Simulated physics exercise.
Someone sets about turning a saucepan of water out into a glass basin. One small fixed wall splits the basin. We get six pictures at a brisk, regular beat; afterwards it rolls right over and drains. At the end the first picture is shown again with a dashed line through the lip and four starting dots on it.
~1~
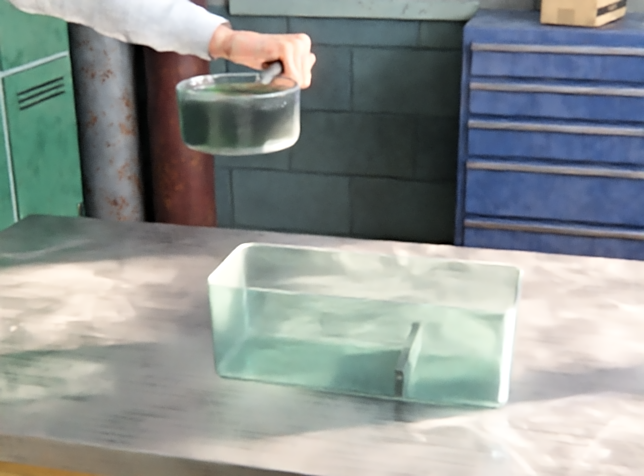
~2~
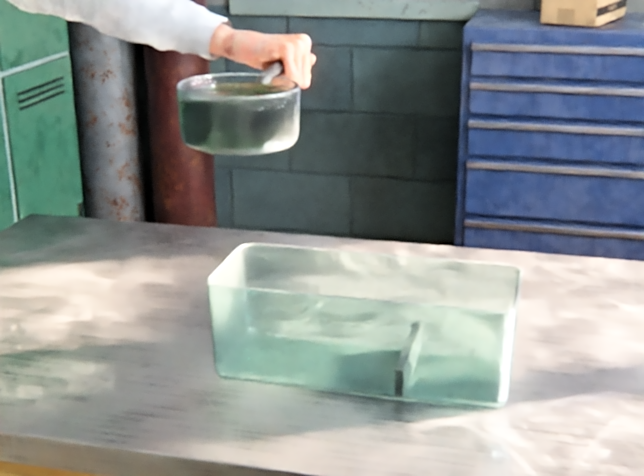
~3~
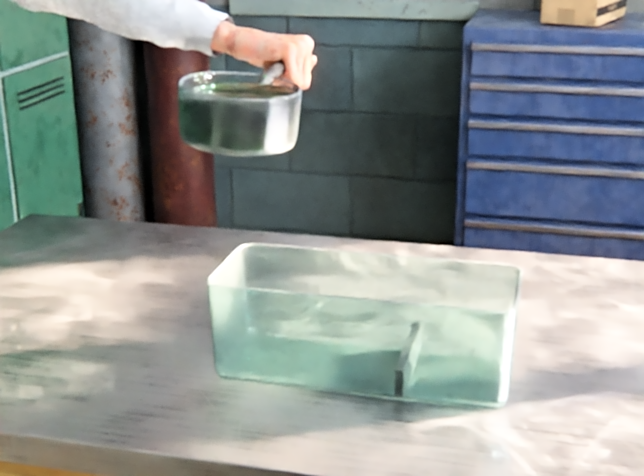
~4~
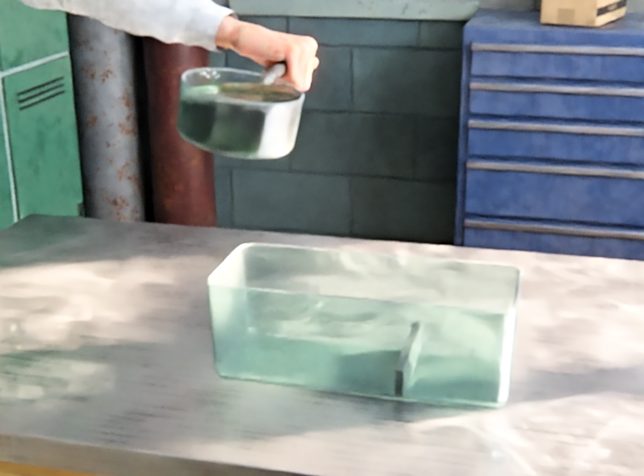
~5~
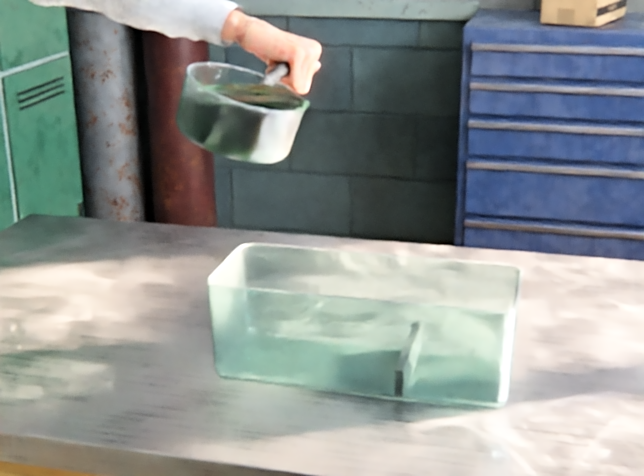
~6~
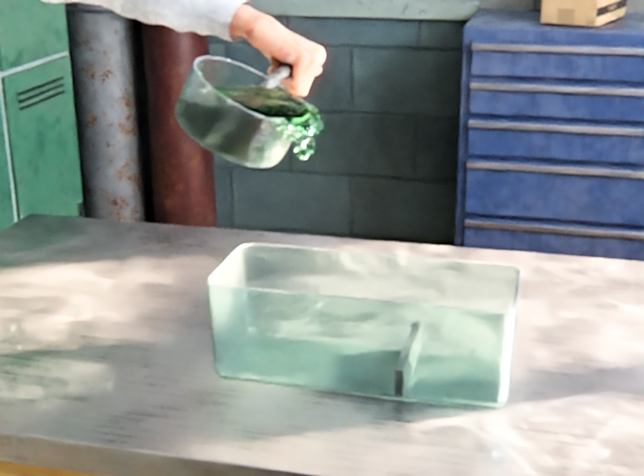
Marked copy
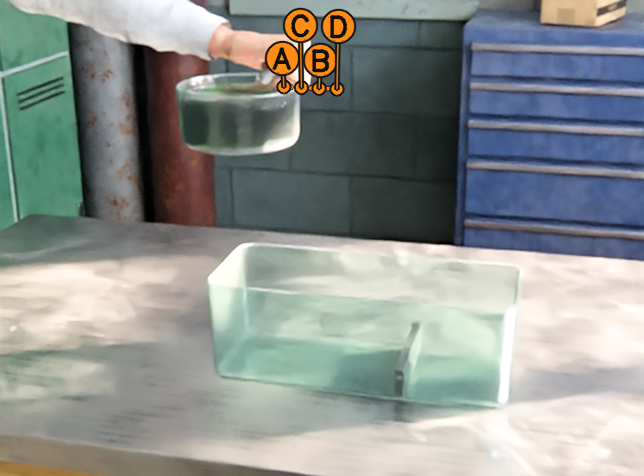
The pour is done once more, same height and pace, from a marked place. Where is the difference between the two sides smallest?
D is best.
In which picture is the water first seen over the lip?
In picture 5.
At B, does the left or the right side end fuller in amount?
The left one.
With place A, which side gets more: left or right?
More ends on the left.
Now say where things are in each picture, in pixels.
The first frame shows upright, lip at (294, 87); basin from (216, 374) to (507, 408); top of the wall at (409, 344); nothing has left yet.
The second frame shows upright, lip at (295, 88); nothing has left yet.
The third frame shows tipped about 5°, lip at (297, 92); nothing has left yet.
The fourth frame shows tipped about 11°, lip at (299, 99); nothing has left yet.
The fifth frame shows tipped about 19°, lip at (301, 108); water is over the lip, down to (301, 108).
The sixth frame shows tipped about 28°, lip at (301, 118); water is over the lip, down to (307, 153).
On the marked copy, A at (283, 86); B at (319, 88); C at (301, 87); D at (336, 89).
With A, about 88 % ends left of the wall and 11 % right of it.
With B, about 73 % ends left of the wall and 26 % right of it.
With C, about 92 % ends left of the wall and 7 % right of it.
With D, about 50 % ends left of the wall and 49 % right of it.
